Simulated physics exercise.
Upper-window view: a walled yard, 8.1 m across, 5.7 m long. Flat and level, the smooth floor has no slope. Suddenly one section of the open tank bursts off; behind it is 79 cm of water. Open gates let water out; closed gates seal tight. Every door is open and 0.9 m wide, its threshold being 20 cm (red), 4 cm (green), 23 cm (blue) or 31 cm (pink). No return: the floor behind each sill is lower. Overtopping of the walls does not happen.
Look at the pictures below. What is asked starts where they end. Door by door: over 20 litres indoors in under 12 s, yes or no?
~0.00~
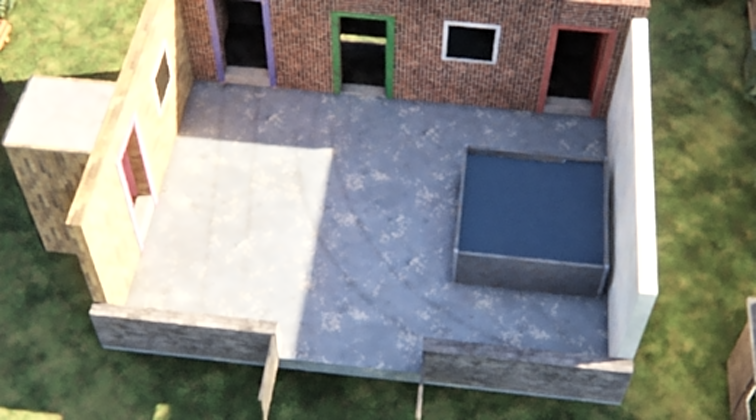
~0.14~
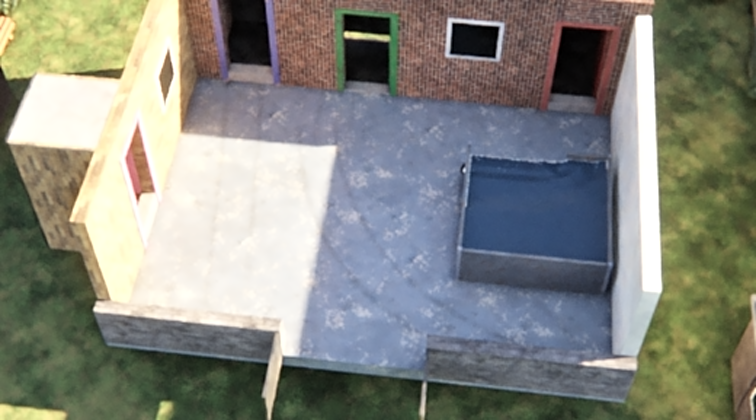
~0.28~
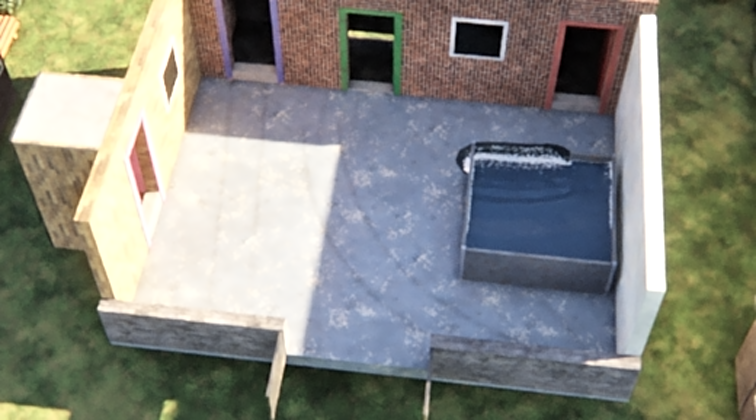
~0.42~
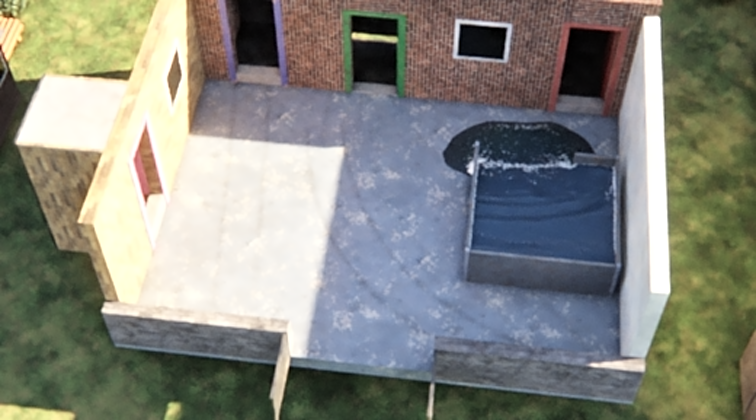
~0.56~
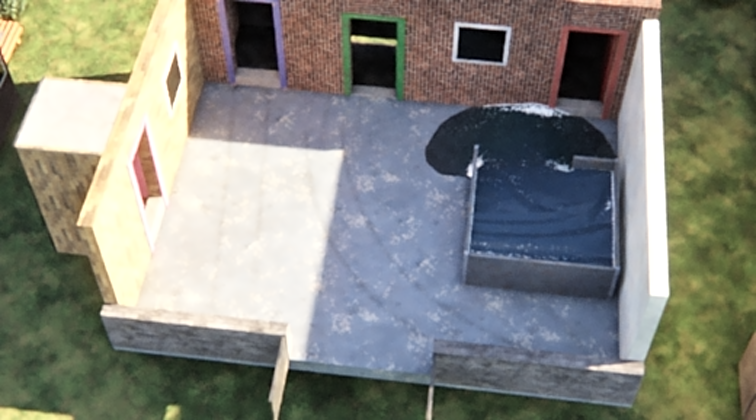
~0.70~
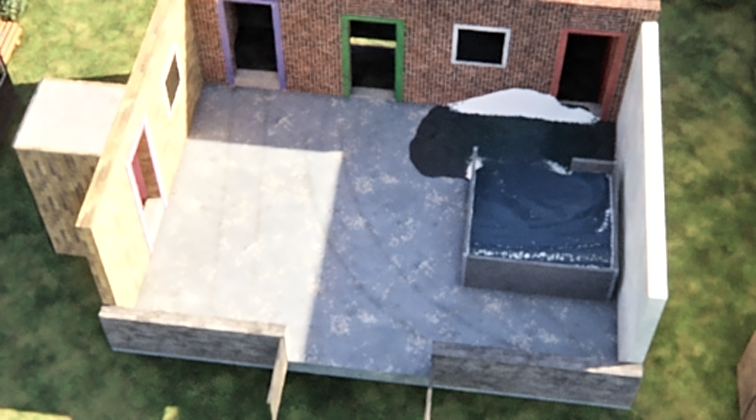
Red door: Yes, green door: Yes, blue door: No, pink door: No.
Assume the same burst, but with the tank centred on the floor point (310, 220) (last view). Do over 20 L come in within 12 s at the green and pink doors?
Well, green ends up beyond the mark and pink ends up inside the mark.
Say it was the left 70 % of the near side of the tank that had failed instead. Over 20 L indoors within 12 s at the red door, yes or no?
At the red door the limit is not exceeded.
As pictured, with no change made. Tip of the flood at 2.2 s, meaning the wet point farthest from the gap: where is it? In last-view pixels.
That's around (239, 90) in the last picture.
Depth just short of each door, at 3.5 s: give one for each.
Measured in centimetres, the red door gives 29, the green door 11, the blue door 6 and the pink door 7.
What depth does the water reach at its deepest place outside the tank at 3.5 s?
Roughly 40 cm.
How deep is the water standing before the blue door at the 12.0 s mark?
The depth comes to around 10.0 centimetres.
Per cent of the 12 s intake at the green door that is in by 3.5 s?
Some 40 per cent by then.
After 1.4 s water covers 15 % of the floor and is deepest (58 cm) near (516, 116); red door 37 cm at the sill, 37 L in, green door 8 cm at the sill, 0 L in, blue door not reached, pink door not reached.
After 2.2 s water covers 30 % of the floor and is deepest (51 cm) near (611, 125); red door 41 cm at the sill, 116 L in, green door 13 cm at the sill, 14 L in, blue door 5 cm at the sill, 0 L in, pink door not reached.
After 3.5 s water covers 55 % of the floor and is deepest (40 cm) near (611, 184); red door 29 cm at the sill, 192 L in, green door 11 cm at the sill, 49 L in, blue door 6 cm at the sill, 0 L in, pink door 7 cm at the sill, 0 L in.
After 7.0 s water covers 85 % of the floor and is deepest (22 cm) near (128, 329); red door 13 cm at the sill, 212 L in, green door 8 cm at the sill, 97 L in, blue door 15 cm at the sill, 0 L in, pink door 12 cm at the sill, 0 L in.
After 12.0 s water covers 100 % of the floor and is deepest (18 cm) near (611, 317); red door 10 cm at the sill, 212 L in, green door 7 cm at the sill, 116 L in, blue door 10 cm at the sill, 0 L in, pink door 11 cm at the sill, 0 L in.
